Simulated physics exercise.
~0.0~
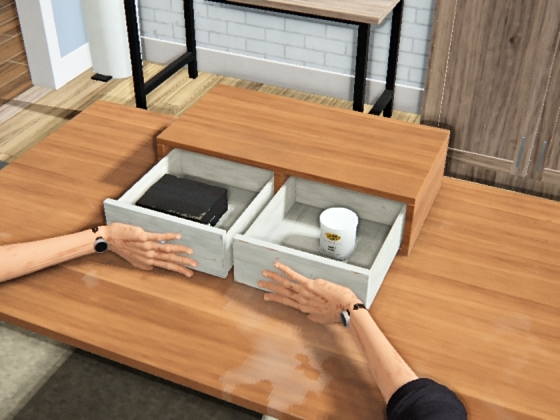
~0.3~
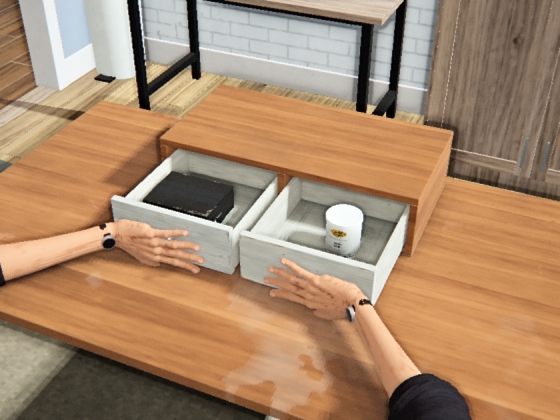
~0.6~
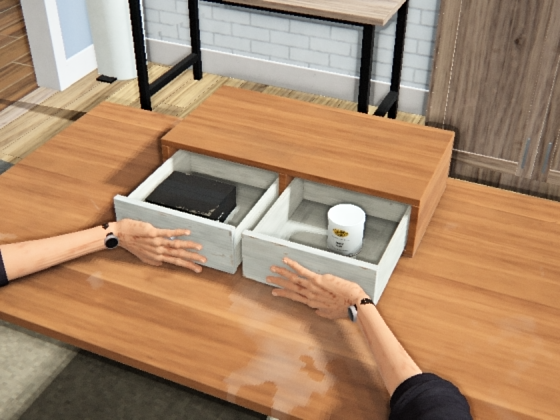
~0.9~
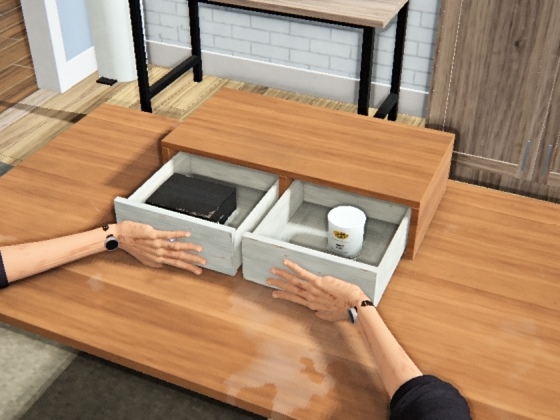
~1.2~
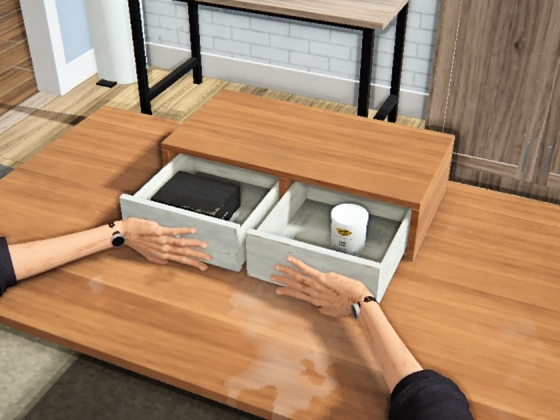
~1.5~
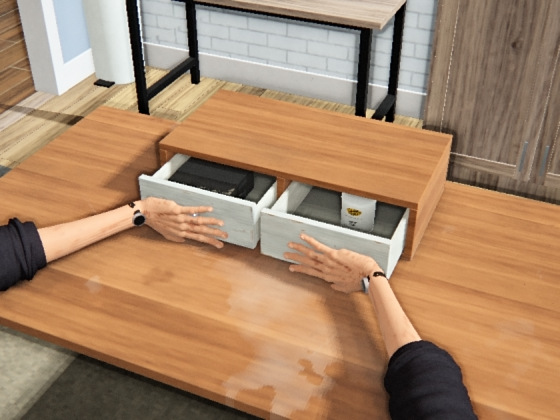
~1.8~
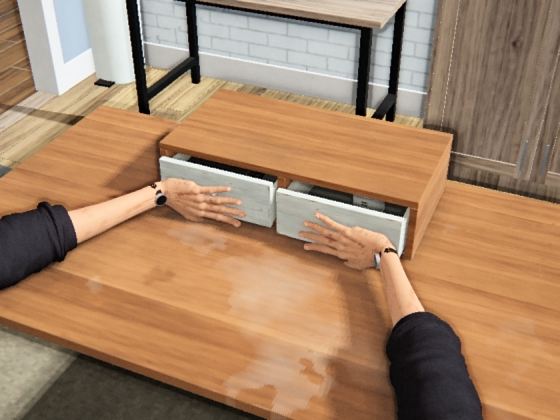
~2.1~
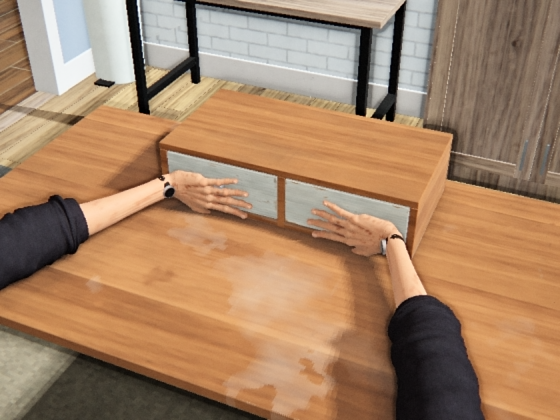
A pair of hands rested against two open pale drawers in a low wooden chest, one holding a black box and the other a white pot, then steadily pushed both drawers inward together until they were fully shut, hiding the things inside.
